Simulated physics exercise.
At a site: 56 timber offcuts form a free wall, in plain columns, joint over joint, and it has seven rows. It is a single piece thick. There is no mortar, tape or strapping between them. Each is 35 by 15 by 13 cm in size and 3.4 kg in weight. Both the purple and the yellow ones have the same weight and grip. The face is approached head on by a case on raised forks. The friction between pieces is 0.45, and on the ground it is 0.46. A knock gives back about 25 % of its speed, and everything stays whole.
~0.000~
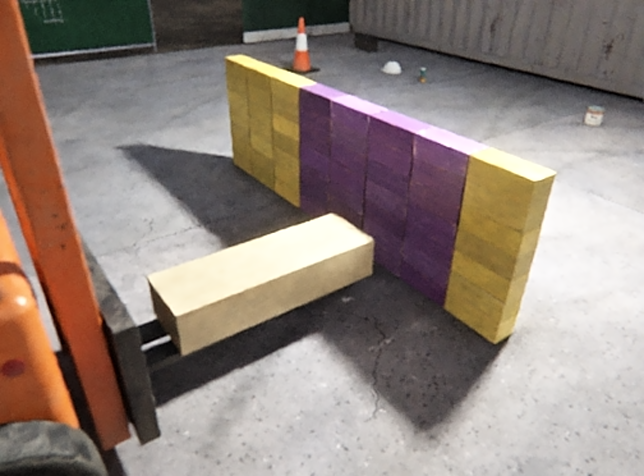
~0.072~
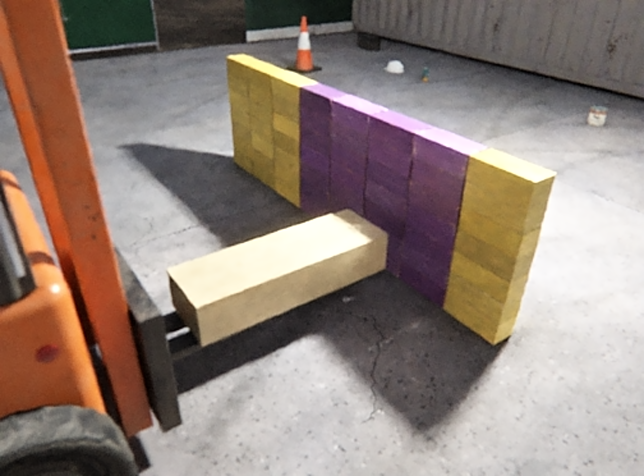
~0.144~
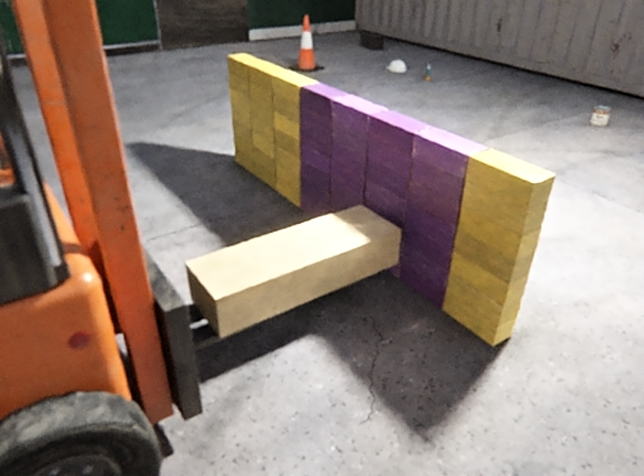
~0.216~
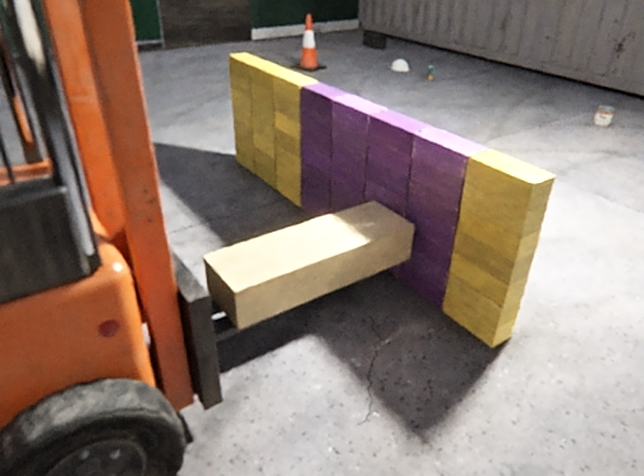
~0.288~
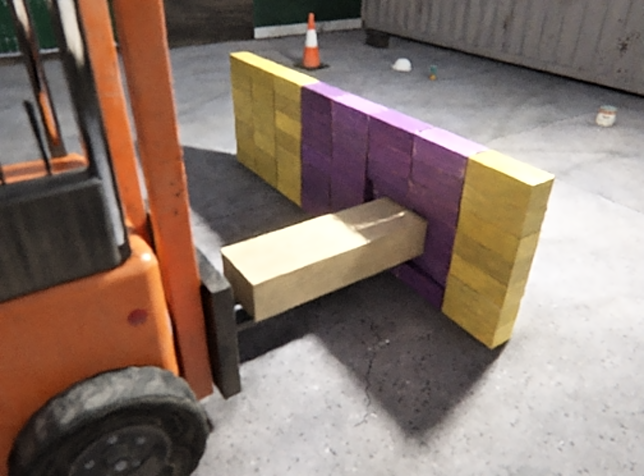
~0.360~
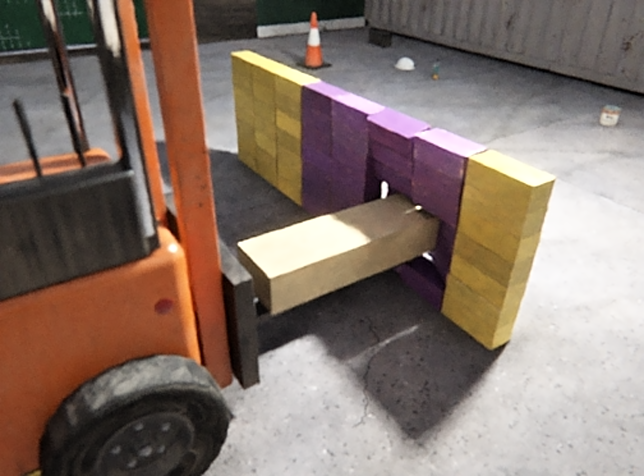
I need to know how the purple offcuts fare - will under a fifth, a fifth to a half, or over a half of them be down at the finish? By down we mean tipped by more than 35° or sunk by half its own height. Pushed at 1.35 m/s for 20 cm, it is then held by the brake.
At the finish, a fifth to a half of them.
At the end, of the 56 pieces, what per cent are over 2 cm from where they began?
Share: 25 in a hundred.
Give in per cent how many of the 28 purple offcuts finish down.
It's somewhere around 40 percent.
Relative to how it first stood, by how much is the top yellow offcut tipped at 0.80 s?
Something like 0°, give or take.
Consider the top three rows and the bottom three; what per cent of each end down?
Of the top ones 20 percent, of the bottom ones 10 percent.
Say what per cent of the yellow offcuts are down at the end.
For yellow, 0 per cent end down.
After 0.50 s, 5 of the 28 purple offcuts down (5 of 56 in all colours); top purple offcut unmoved.
After 0.80 s, 11 of the 28 purple offcuts down (11 of 56 in all colours); top purple offcut unmoved.
After 1.54 s, 11 of the 28 purple offcuts down (11 of 56 in all colours); top purple offcut shifted 13 mm.
At rest (2.6 s), 11 of the 28 purple offcuts down (11 of 56 in all colours); top purple offcut shifted 13 mm; top yellow offcut unmoved. That is 39 per cent. As the last picture would show them, middles, top purple offcut near (358, 114), top yellow offcut near (297, 86).
